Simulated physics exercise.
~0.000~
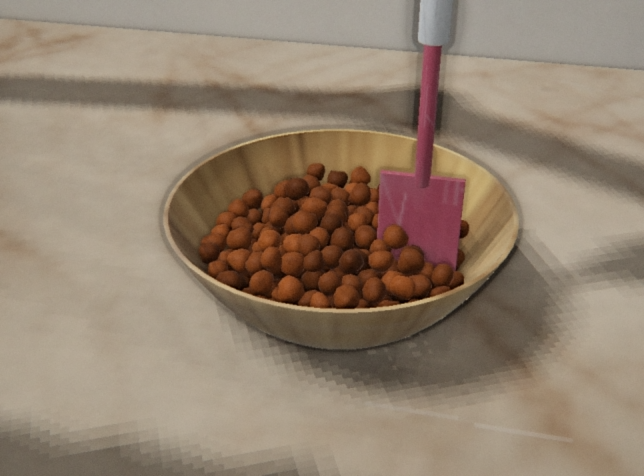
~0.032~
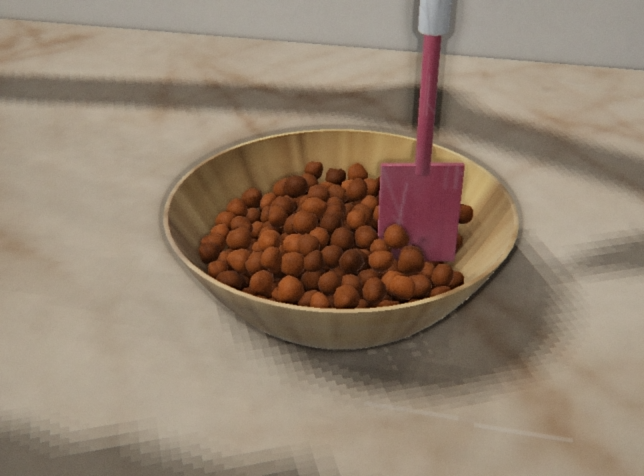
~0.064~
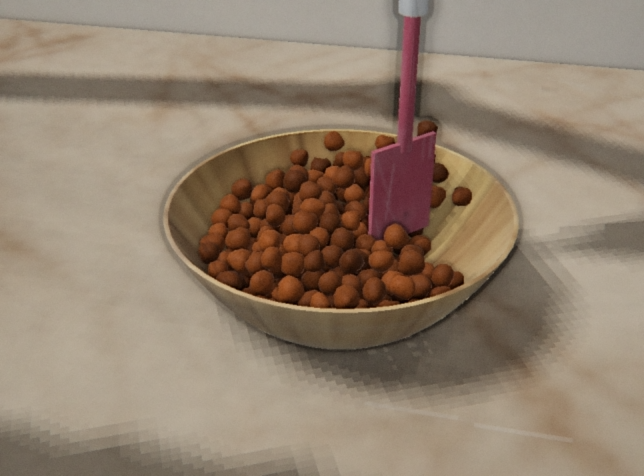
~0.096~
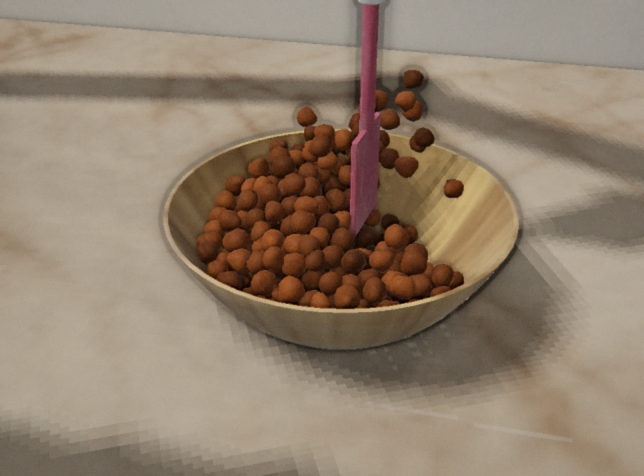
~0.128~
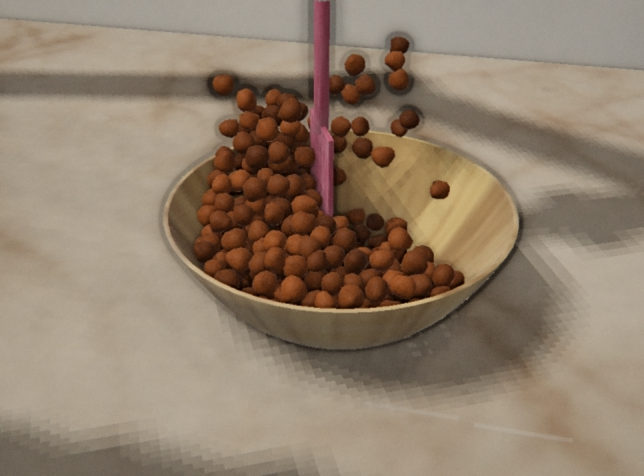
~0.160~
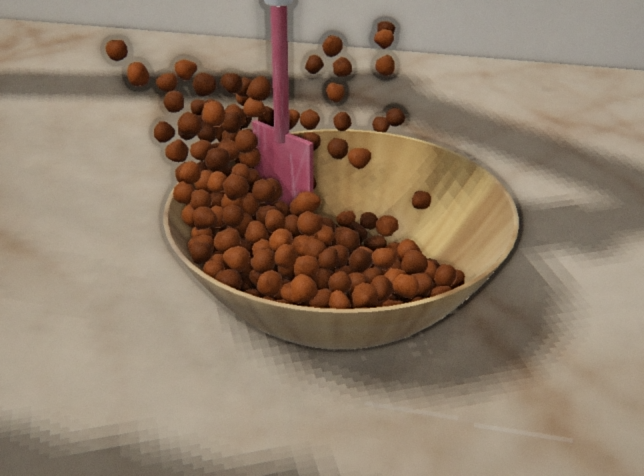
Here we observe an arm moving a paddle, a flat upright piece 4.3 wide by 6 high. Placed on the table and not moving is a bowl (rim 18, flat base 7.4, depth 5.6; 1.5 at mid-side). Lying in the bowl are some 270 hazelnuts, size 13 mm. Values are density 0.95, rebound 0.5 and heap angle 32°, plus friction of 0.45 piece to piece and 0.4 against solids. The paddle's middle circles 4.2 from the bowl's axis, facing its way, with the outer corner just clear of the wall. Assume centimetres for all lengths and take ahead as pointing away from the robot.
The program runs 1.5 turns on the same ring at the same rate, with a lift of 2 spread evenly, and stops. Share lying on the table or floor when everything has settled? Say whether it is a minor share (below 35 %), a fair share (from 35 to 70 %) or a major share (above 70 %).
A fair share.
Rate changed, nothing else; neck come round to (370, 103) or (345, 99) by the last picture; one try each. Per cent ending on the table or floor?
Well, about 20 percent the first time and about 30 percent the second.
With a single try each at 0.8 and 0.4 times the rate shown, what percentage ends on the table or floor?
I'd expect about 40 per cent, then about 15 per cent.
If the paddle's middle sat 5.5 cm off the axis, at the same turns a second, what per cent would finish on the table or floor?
In that case some 15 %.
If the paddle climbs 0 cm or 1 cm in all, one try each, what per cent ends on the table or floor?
60 % and 55 %.
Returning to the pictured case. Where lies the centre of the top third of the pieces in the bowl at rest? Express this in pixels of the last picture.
At about (373, 250).
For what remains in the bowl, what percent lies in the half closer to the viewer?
Around 45 percent of it.
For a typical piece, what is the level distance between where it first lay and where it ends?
About 11 centimetres.
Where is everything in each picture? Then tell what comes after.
In the first picture, the paddle neck at (425, 149), 0° round; upper third of the load around (327, 236), from x 210 to 455, top at y 170; 268 in the bowl.
In the second picture, the paddle neck at (425, 138), 14° round; upper third of the load around (331, 221), from x 210 to 460, top at y 170.
In the third picture, the paddle neck at (406, 116), 47° round; upper third of the load around (330, 200), from x 210 to 460, top at y 130.
In the fourth picture, the paddle neck at (368, 102), 82° round; upper third of the load around (314, 178), from x 205 to 450, top at y 80; 265 in the bowl, 3 in flight or on the tool.
In the fifth picture, the paddle neck at (322, 99), 117° round; upper third of the load around (280, 162), from x 205 to 450, top at y 45; 259 in the bowl, 9 in flight or on the tool.
In the sixth picture, the paddle neck at (281, 106), 151° round; upper third of the load around (235, 151), from x 115 to 450, top at y 30; 244 in the bowl, 24 in flight or on the tool.
After 0.30 s, 298° round, highest piece 14 above the table; 178 in the bowl, 25 on the table or floor, 65 in flight or on the tool.
After 0.43 s, 85° round, highest piece 9 above the table; 150 in the bowl, 91 on the table or floor, 27 in flight or on the tool.
After 0.70 s, 180° round, highest piece 4 above the table; 140 in the bowl, 128 on the table or floor.
After 1.40 s, 180° round, highest piece 4 above the table; 140 in the bowl, 128 on the table or floor.
In the end, 140 in the bowl, 128 on the table or floor. That is 48 % on the table or floor.
